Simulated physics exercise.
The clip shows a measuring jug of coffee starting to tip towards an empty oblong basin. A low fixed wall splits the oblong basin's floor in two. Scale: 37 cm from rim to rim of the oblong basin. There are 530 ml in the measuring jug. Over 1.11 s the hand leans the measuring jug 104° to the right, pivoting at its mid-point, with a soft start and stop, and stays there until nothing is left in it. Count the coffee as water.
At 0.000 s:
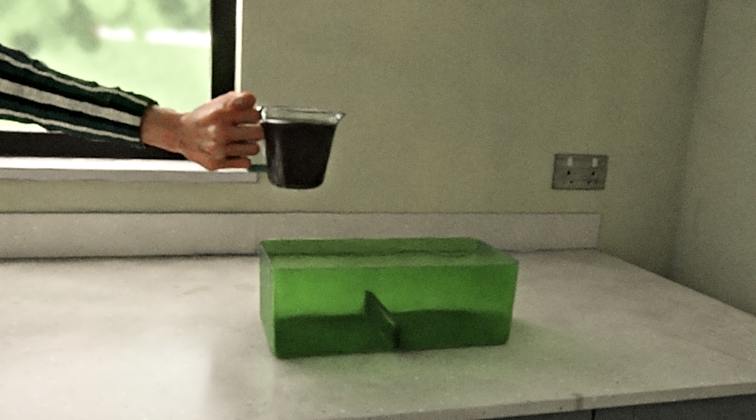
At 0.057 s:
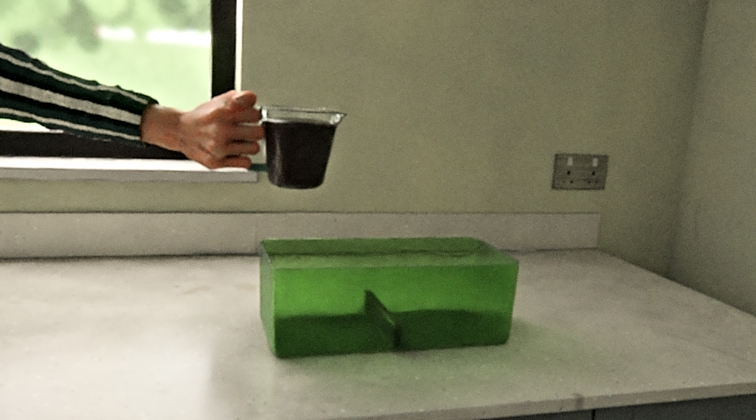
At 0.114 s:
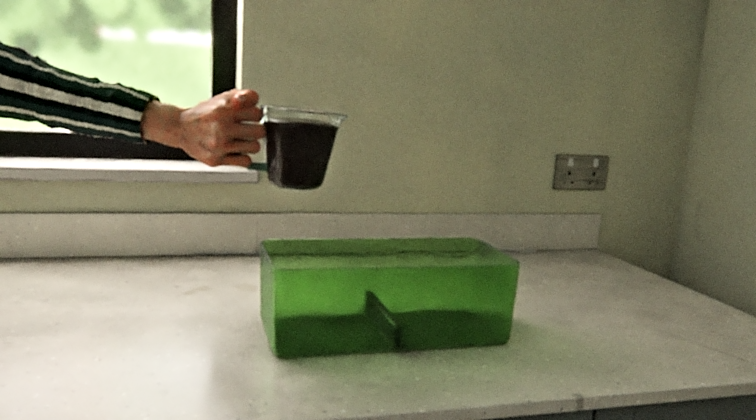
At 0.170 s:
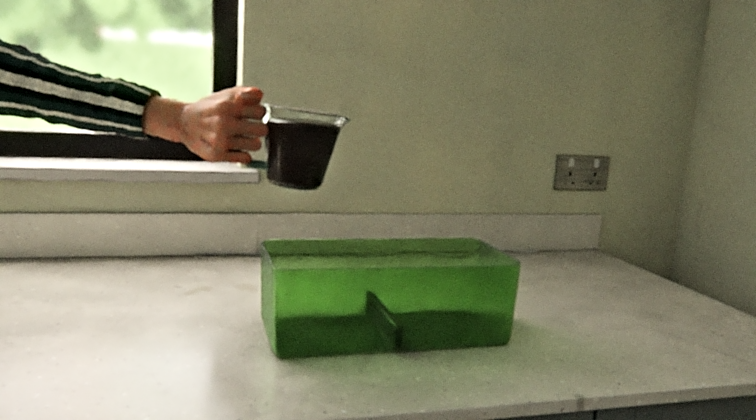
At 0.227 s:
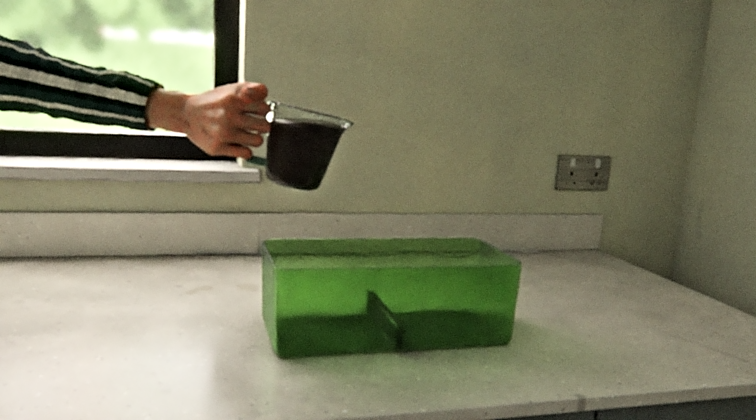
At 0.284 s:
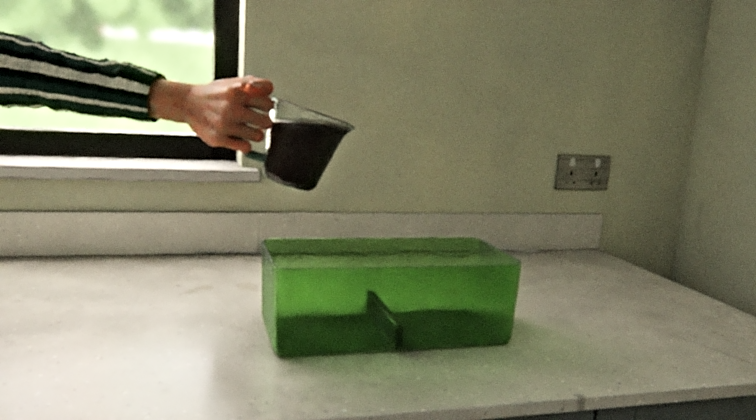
The footage shows a hand in a striped sleeve holding a clear measuring jug of dark liquid above an oblong green basin on a pale countertop, then gradually leaning the jug slightly to the right.
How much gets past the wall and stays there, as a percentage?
Roughly 59 per cent is past the wall.
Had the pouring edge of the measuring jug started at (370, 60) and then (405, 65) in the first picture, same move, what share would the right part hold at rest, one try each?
First 90, then 90 per cent.
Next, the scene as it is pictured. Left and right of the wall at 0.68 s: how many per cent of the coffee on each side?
Left about 2, right about 10.
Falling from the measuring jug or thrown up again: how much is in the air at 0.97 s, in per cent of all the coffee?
Some 16 per cent.
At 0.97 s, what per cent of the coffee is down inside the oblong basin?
Some 72 per cent.
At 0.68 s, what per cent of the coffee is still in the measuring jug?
Some 66 per cent.
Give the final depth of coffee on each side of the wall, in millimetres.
Left about 8 mm, right about 10 mm.
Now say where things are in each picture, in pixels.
In the first frame, it leans 0°; its right rim is at (346, 113); the coffee meets the walls at (262, 119) and (334, 122); the oblong basin's rim runs from (266, 255) to (498, 251); the wall's top is at (382, 308).
In the second frame, it leans 1°; its right rim is at (346, 113); the coffee meets the walls at (262, 119) and (334, 122).
In the third frame, it leans 3°; its right rim is at (348, 116); the coffee meets the walls at (265, 119) and (335, 124).
In the fourth frame, it leans 6°; its right rim is at (351, 119); the coffee meets the walls at (266, 120) and (338, 125).
In the fifth frame, it leans 10°; its right rim is at (354, 123); the coffee meets the walls at (270, 119) and (343, 125).
In the sixth frame, it leans 16°; its right rim is at (355, 127); the coffee meets the walls at (272, 121) and (347, 126).
Then, 0.68 s in, the tilt is 70° and 65 per cent is still to pour, 2 is left of the wall and 9 right of it.
Then, 0.97 s in, the tilt is 100° and 12 per cent is still to pour, 20 is left of the wall and 51 right of it.
Then, 1.28 s in, the tilt is 104° and 0 per cent is still to pour, 41 is left of the wall and 58 right of it.
Then, 1.61 s in, the tilt is 104° and 0 per cent is still to pour, 40 is left of the wall and 59 right of it.
Finally, 40 per cent lies left of the wall, 59 right of it and 1 outside.
